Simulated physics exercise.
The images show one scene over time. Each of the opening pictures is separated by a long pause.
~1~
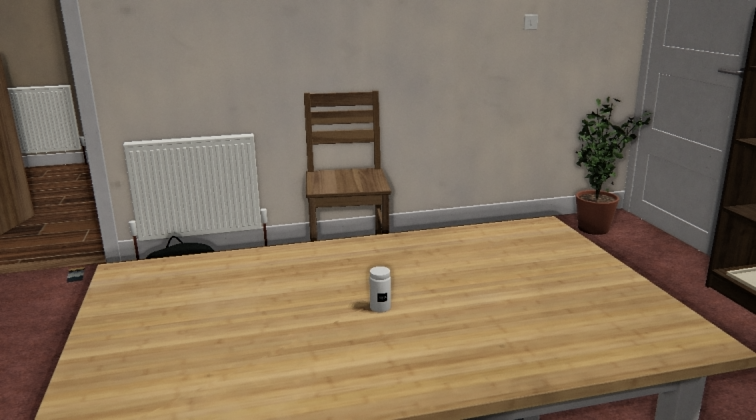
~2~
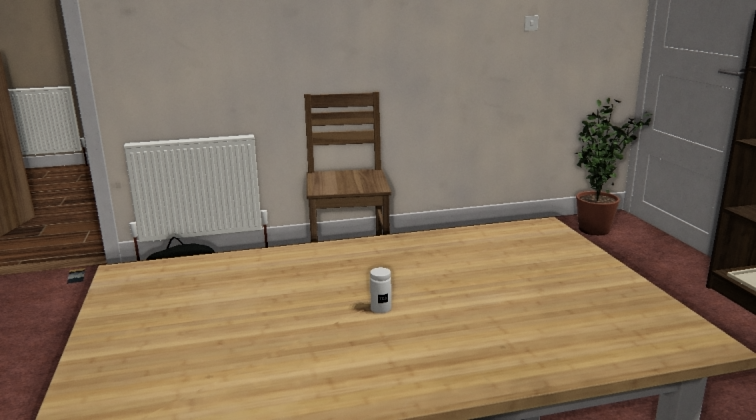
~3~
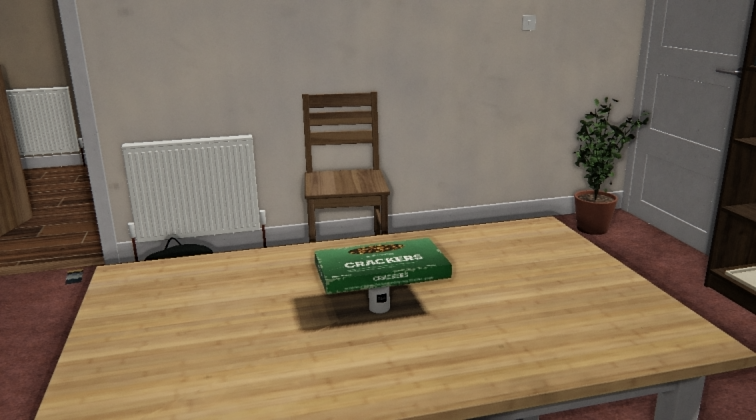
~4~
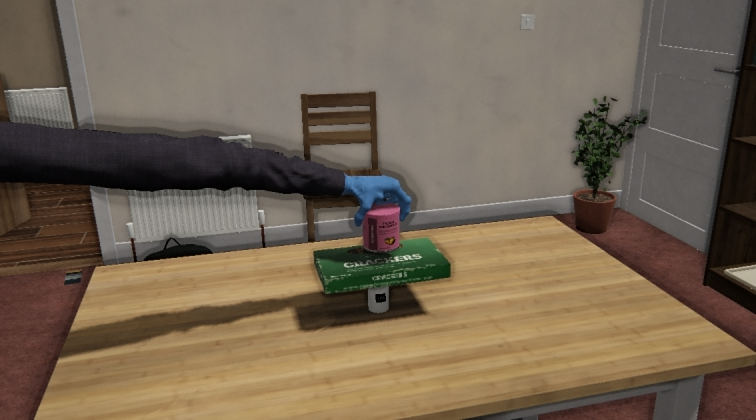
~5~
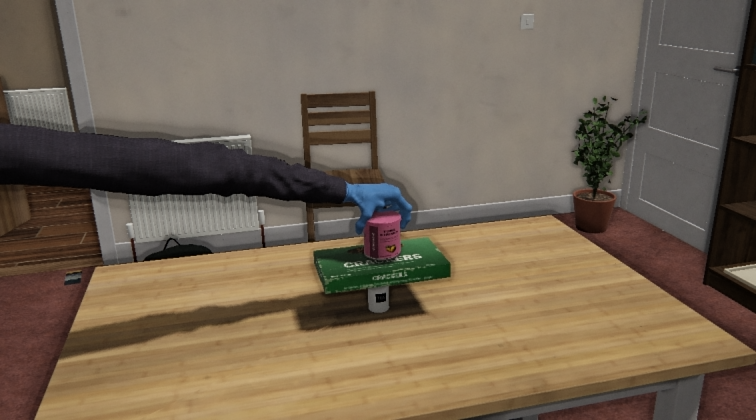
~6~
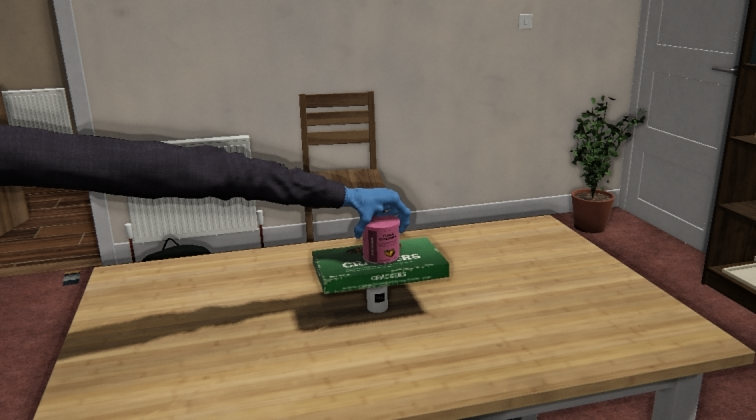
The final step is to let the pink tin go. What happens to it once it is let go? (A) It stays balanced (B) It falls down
Option A: It stays balanced.
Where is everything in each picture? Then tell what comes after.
The last thing is not in view yet, in the first picture.
The last thing is not in view yet, in the second picture.
The last thing is not in view yet; green packet (381, 264), in the third picture.
Still above its spot; pink tin (381, 227); green packet (380, 264), in the fourth picture.
Still above its spot; pink tin (382, 235); green packet (380, 263), in the fifth picture.
Set down, still held; pink tin (381, 239); green packet (379, 263), in the sixth picture.
Then, 0.30 s past the last view, nothing moves.
Then, 0.90 s past the last view, pink tin resting near (381, 239).
Finally, all 3 still in place. Final places as the last picture's camera would see them, pink tin near (381, 239). The stack holds.
